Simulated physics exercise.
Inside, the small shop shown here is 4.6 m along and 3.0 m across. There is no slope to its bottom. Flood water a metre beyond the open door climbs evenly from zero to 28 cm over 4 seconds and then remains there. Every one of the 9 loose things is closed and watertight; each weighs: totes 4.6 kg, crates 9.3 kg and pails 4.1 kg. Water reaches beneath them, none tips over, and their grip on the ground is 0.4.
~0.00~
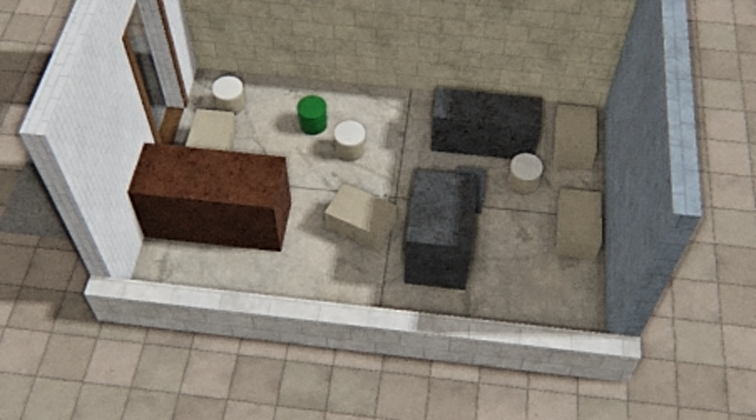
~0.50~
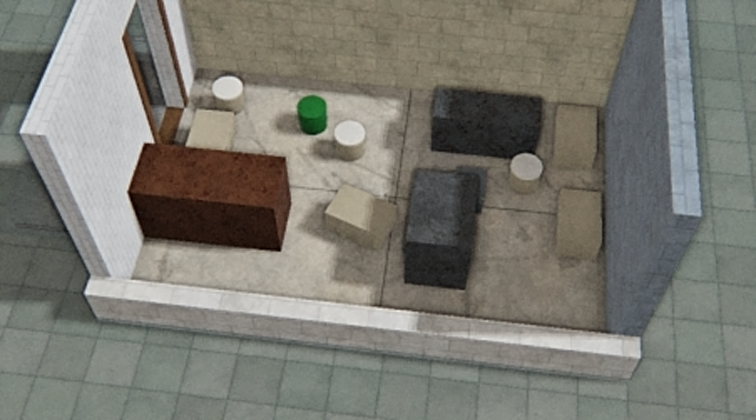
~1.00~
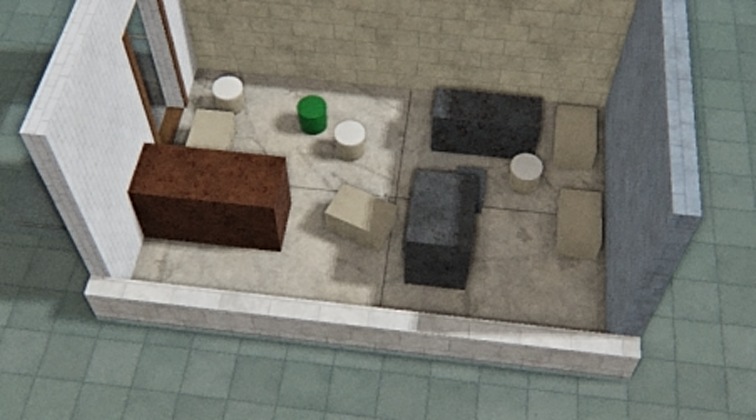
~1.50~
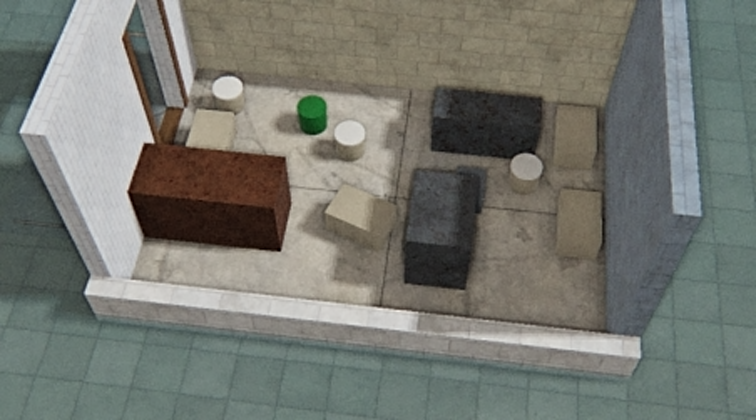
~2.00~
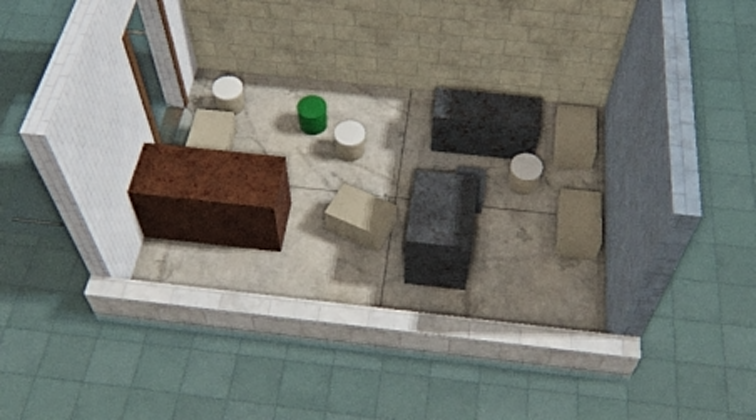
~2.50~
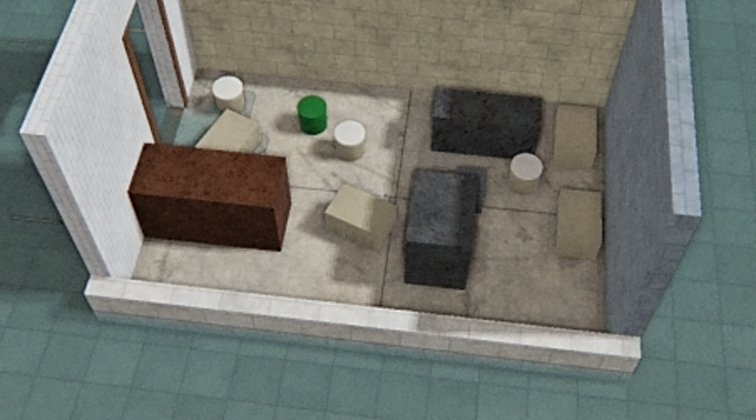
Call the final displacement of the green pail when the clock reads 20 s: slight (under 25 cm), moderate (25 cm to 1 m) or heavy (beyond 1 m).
Heavy.
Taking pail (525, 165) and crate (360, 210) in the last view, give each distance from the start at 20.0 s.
The first is 140 cm from its start, the second 200 cm.
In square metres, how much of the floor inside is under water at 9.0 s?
Close to 12 m2, I'd say.
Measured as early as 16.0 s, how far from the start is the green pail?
About 300 cm by then.
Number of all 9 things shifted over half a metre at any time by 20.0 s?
The total is 9.
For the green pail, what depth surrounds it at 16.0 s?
21 cm or so.
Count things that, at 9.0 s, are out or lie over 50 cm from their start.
I make it 9.
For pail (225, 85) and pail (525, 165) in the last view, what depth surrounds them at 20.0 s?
Depths: Near 26 cm, then near 20 cm.
After 4.0 s the green pail is near (363, 97), 0.6 m from its start, aground; 0 afloat.
After 9.0 s the green pail is near (597, 150), 3.0 m from its start, afloat; 8 afloat.
After 16.0 s the green pail is near (598, 210), 3.2 m from its start, afloat; 9 afloat.
After 20.0 s the green pail is near (584, 152), 2.9 m from its start, afloat; 9 afloat.
